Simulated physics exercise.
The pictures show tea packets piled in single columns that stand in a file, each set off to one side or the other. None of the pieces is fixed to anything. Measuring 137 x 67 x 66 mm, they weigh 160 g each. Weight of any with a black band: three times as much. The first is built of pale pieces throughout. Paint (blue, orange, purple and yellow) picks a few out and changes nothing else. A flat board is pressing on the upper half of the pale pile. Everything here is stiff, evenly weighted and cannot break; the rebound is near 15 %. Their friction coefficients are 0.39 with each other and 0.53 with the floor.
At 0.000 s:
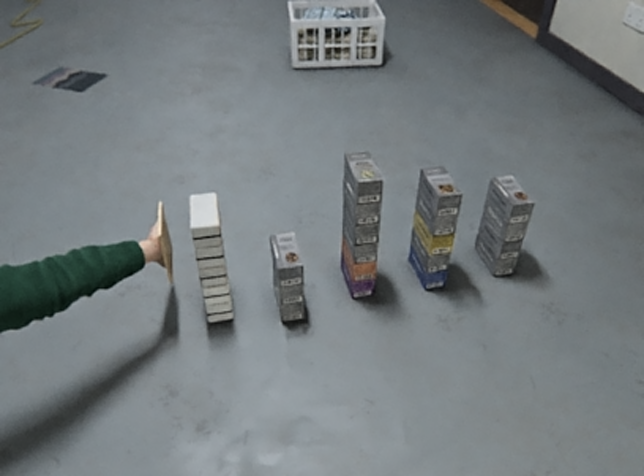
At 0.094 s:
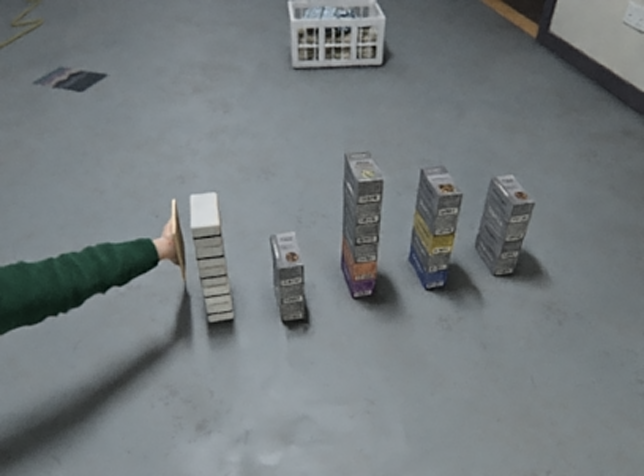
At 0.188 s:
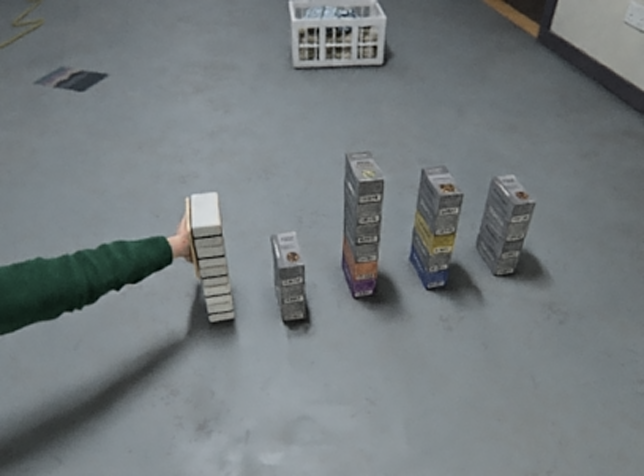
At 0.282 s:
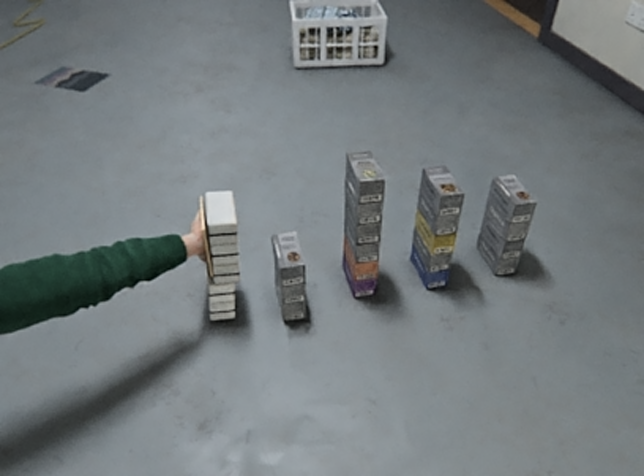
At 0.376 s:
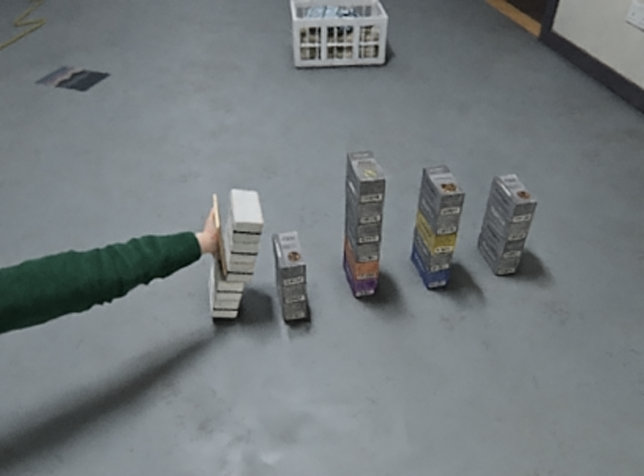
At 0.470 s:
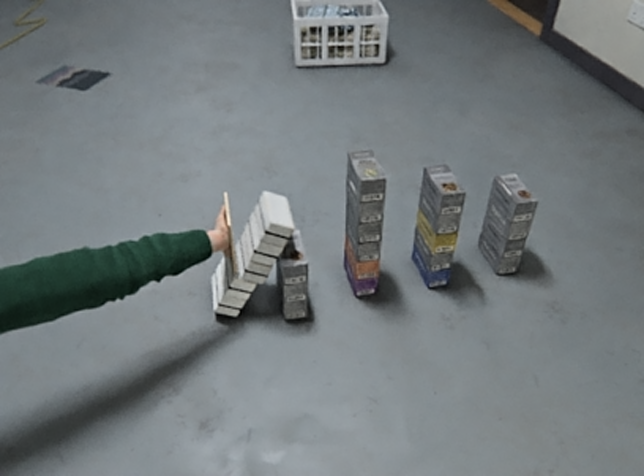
On a grey floor seen from above at an angle, with a white crate at the back, a green-sleeved arm reaches in from the left holding a flat board. Five columns of small packets stand in a row, pale at left, the others mostly grey with purple, orange, yellow and blue pieces. The board moves right, meets the pale column and pushes its upper part into a rightward lean against the short grey column.
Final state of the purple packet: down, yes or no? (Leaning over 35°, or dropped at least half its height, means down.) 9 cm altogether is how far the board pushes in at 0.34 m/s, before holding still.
No.
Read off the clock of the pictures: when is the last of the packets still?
Near 2.5 s.
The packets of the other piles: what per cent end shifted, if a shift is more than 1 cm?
Shifted: 95 per cent.
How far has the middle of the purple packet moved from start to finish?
Around 0 cm, start to finish.
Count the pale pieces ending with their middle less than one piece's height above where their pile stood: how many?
The number you get is 2.
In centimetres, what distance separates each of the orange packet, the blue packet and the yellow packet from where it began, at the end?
Distances in cm - orange: 12; blue: 2; yellow: 20.
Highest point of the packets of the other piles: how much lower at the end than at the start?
About 17 cm.
Around 0.64 s, 5 of the pale pile down; 2 of the 18 other packets down; purple packet unmoved.
Around 0.92 s, 5 of the pale pile down; 8 of the 18 other packets down; purple packet unmoved; orange packet tipped 58°, 47 mm lower.
Around 1.92 s, 5 of the pale pile down; 12 of the 18 other packets down; purple packet unmoved; yellow packet on its side.
Finally (2.9 s), 5 of the pale pile down; 16 of the 18 other packets down; purple packet unmoved; yellow packet on its side; orange packet tipped 69°, 56 mm lower. Seen by the last camera, middles, purple packet near (361, 271), yellow packet near (479, 251).
